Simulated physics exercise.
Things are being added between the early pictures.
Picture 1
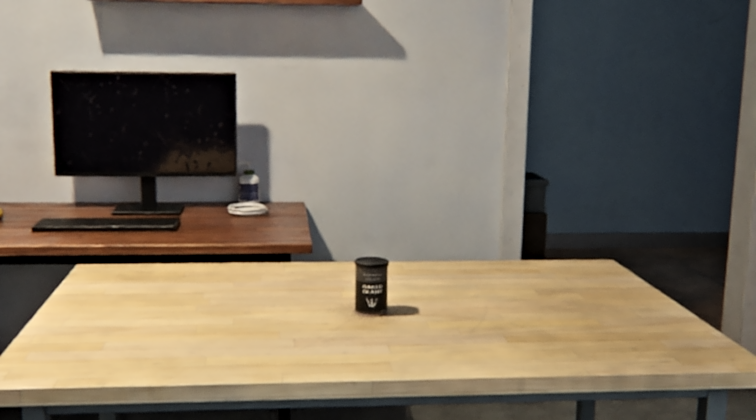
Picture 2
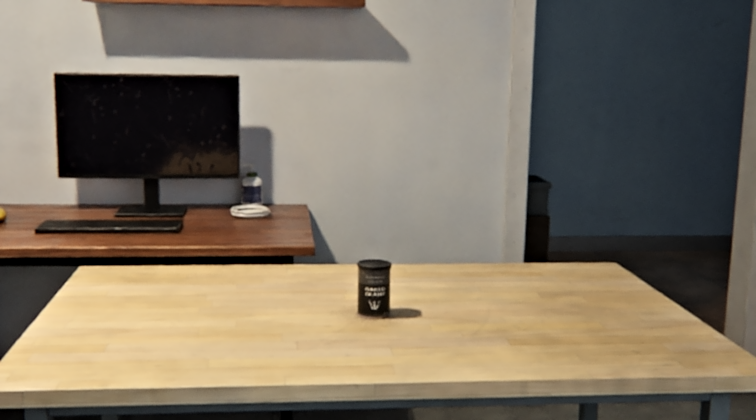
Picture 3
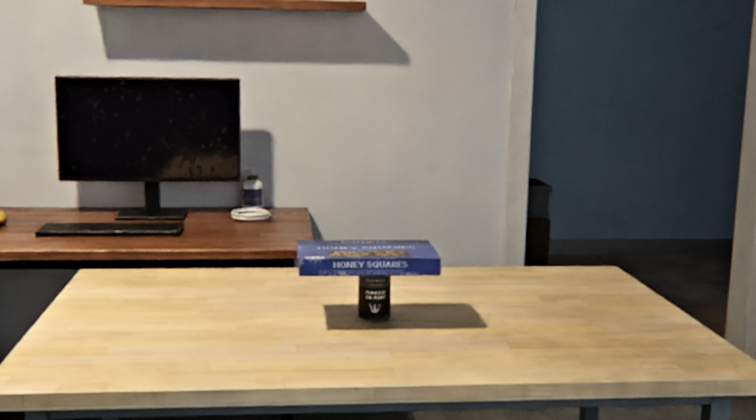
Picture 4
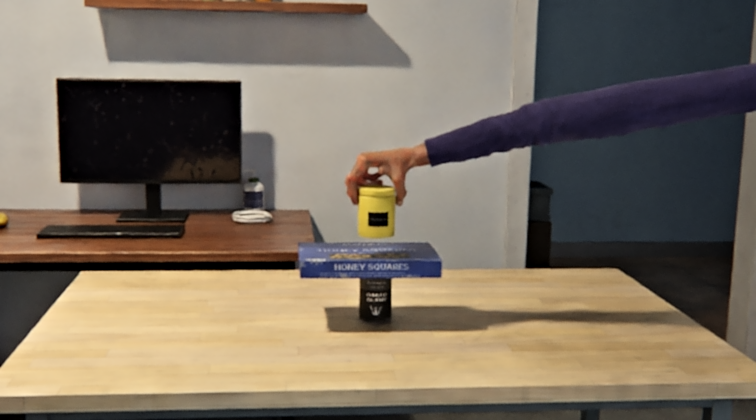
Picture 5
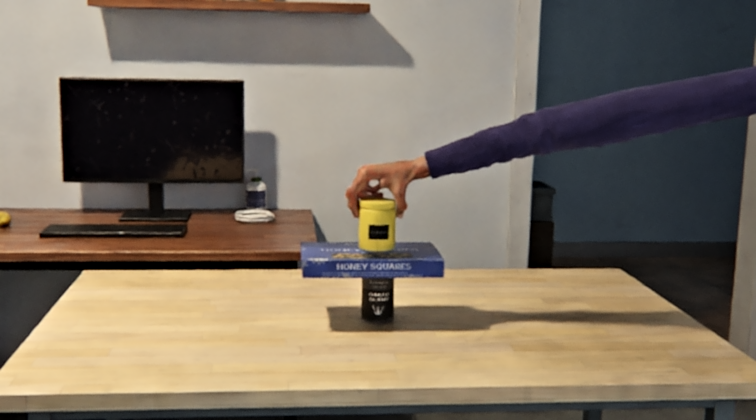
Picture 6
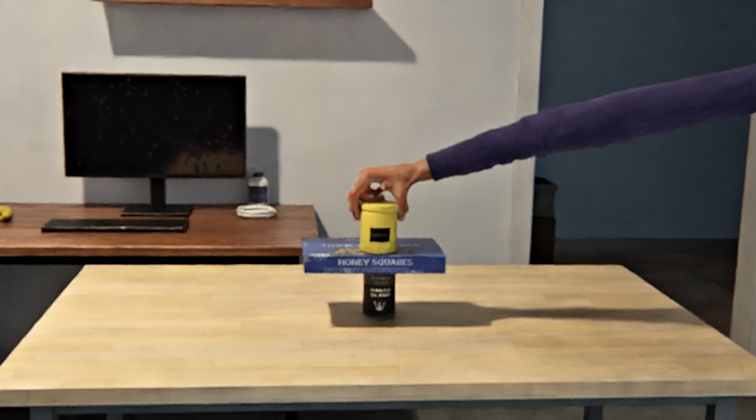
A hand reached in from the right and lowered a yellow jar onto a blue Honey Squares box, which had appeared on top of a black tin on the wooden table, and kept hold of it.
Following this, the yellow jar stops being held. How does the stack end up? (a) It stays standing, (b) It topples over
a.
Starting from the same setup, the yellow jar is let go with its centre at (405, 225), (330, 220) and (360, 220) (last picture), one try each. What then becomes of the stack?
Outcomes in order: Stands, then falls, then stands.
Then, 0.80 s later than the last frame, all is still.
Then, 1.70 s later than the last frame, yellow jar resting near (378, 227).
When it is over, all 3 as before. End places, in pixels of the last picture, yellow jar near (378, 227). The stack keeps its balance.
